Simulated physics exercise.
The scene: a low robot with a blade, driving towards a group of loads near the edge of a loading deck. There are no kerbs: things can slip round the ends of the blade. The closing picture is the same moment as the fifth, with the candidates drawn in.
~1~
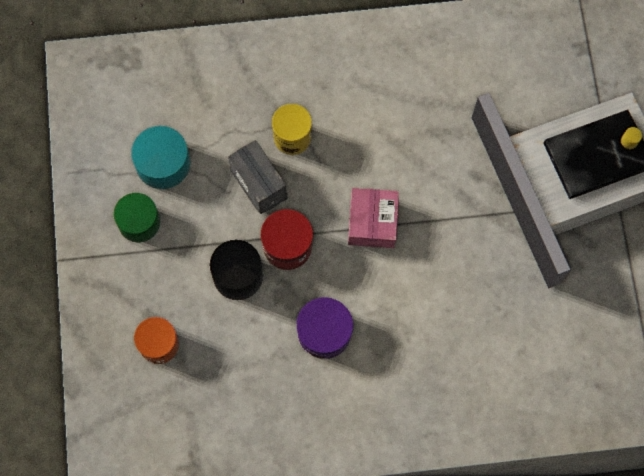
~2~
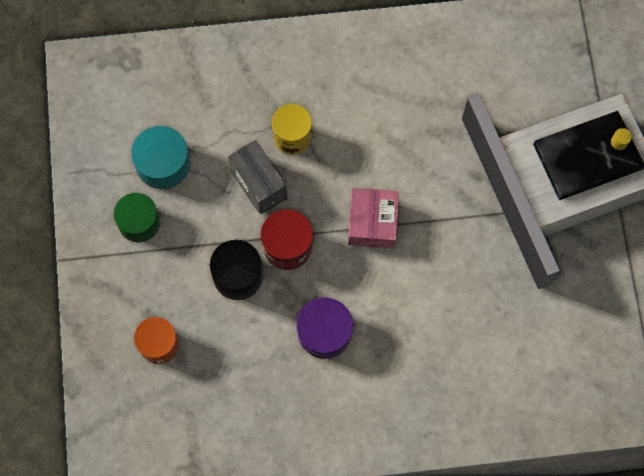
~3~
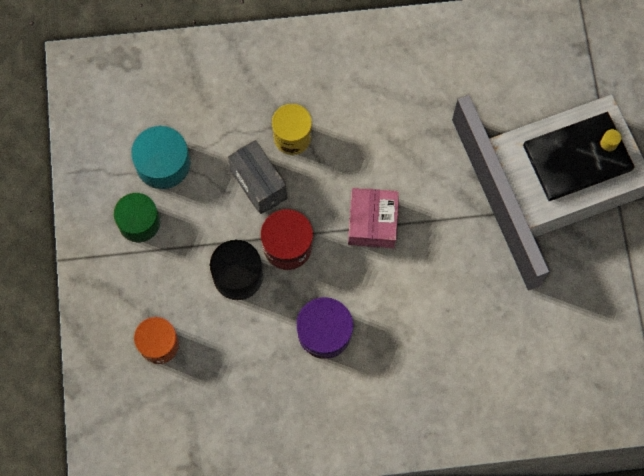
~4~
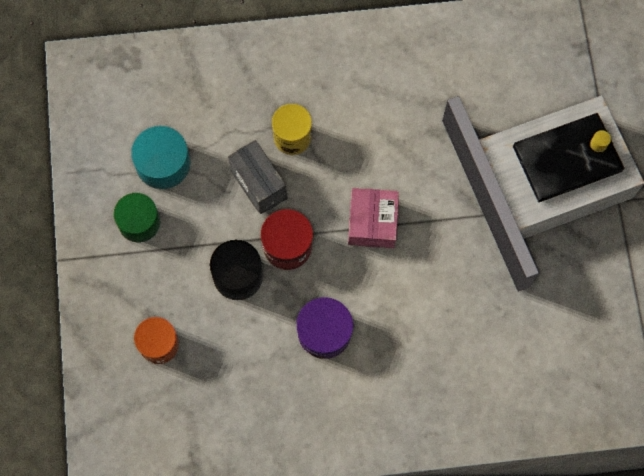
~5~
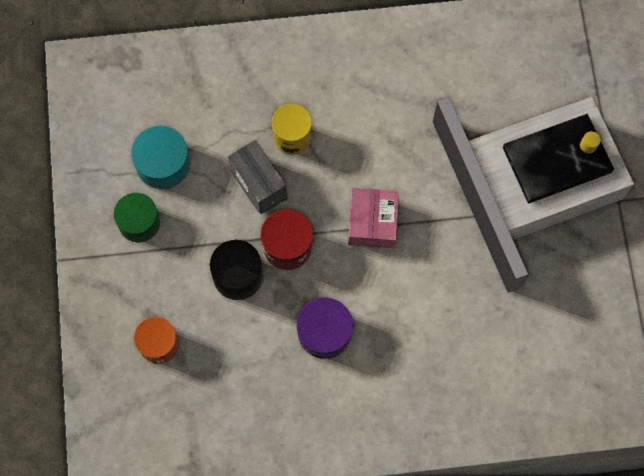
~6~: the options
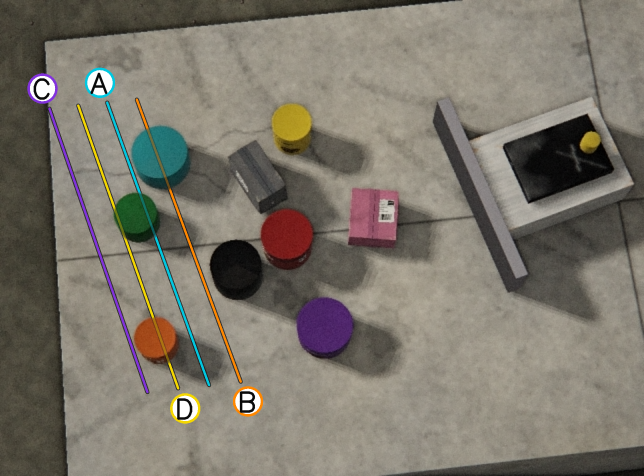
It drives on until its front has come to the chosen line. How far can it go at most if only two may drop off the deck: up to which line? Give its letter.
No farther than D.
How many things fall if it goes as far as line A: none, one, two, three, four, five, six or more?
In all, none.
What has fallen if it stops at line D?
It is the turquoise canister.
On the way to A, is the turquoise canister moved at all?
Yes.
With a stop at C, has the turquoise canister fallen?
By then, yes.
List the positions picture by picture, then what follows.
The first picture shows green canister (137, 218); black canister (237, 270); purple pail (324, 329).
The second picture shows robot (582, 157); pink box (373, 218).
The third picture shows robot (572, 158); turquoise canister (161, 157).
The fourth picture shows robot (562, 159); grey box (258, 177).
The fifth picture shows robot (551, 160); green canister (137, 218); black canister (237, 270); purple pail (324, 329).
On the copy, A at (156, 239); B at (187, 236); C at (97, 246); D at (126, 242).
On D. First, robot (426, 173); red pail (282, 242); pink box (328, 230).
Then, robot (299, 186); turquoise canister (128, 166); orange pail (155, 349).
Finally, robot (197, 197); turquoise canister over the edge; green canister (55, 238); one fallen.
By contrast, A is within the limit but short; B is within the limit but short; C drops five.
